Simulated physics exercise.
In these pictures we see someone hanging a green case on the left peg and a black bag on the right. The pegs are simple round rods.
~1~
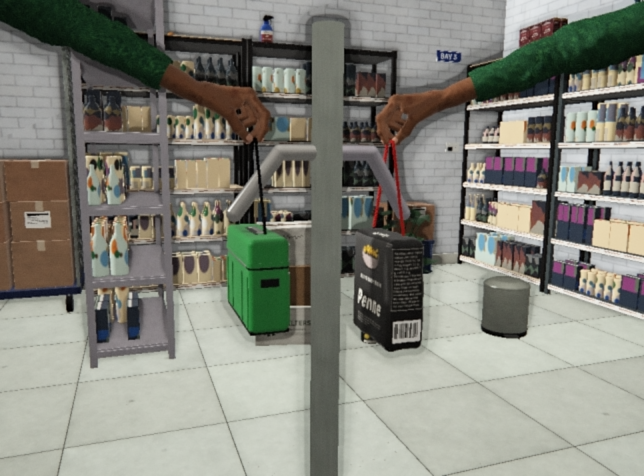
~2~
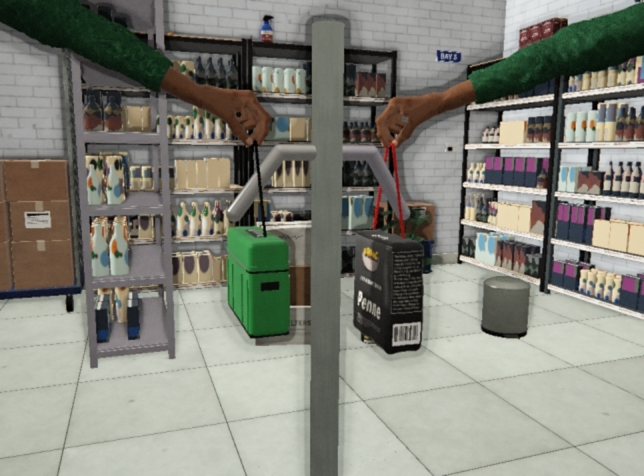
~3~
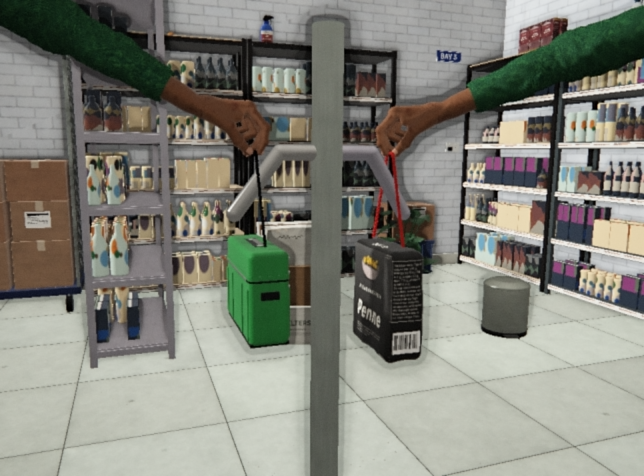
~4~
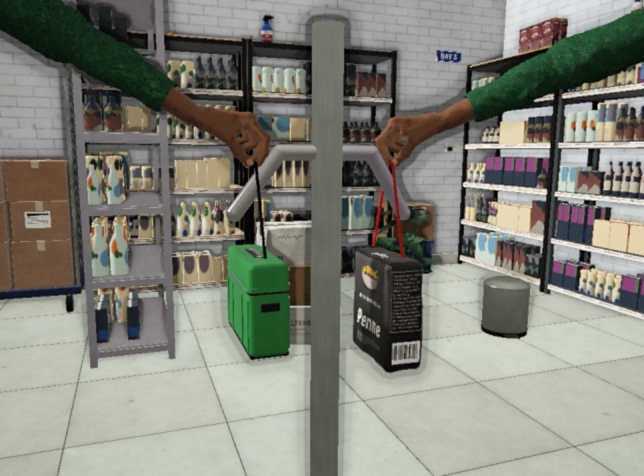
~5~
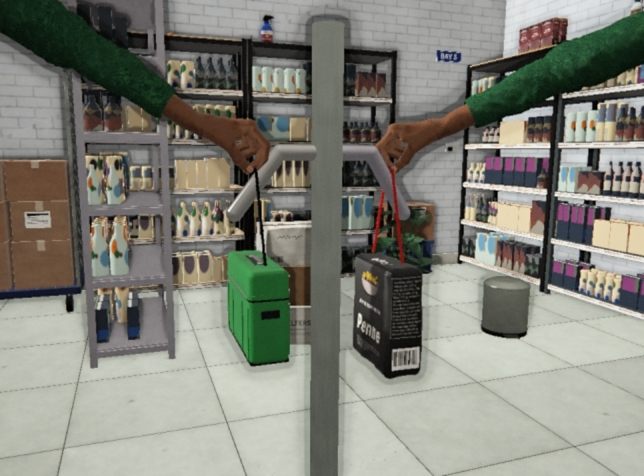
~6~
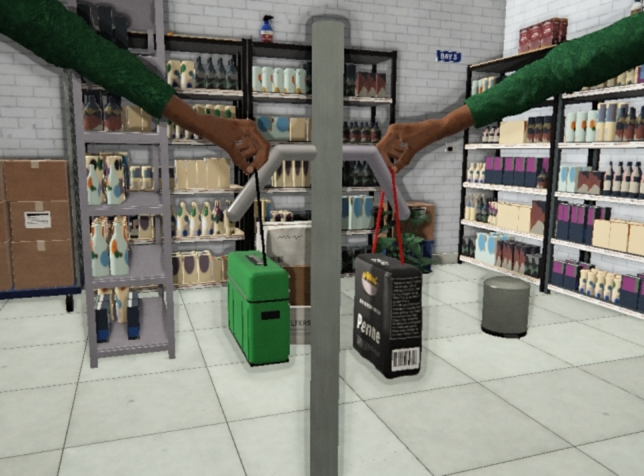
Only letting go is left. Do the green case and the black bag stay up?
One by one: The green case has fallen. The black bag has fallen.
Then, 0.36 s after the last picture, green case falling; black bag on the floor.
Then, 0.68 s after the last picture, green case on the floor; black bag on the floor.
At rest, green case on the floor; black bag on the floor. The green case comes down and the black bag slips off its peg.
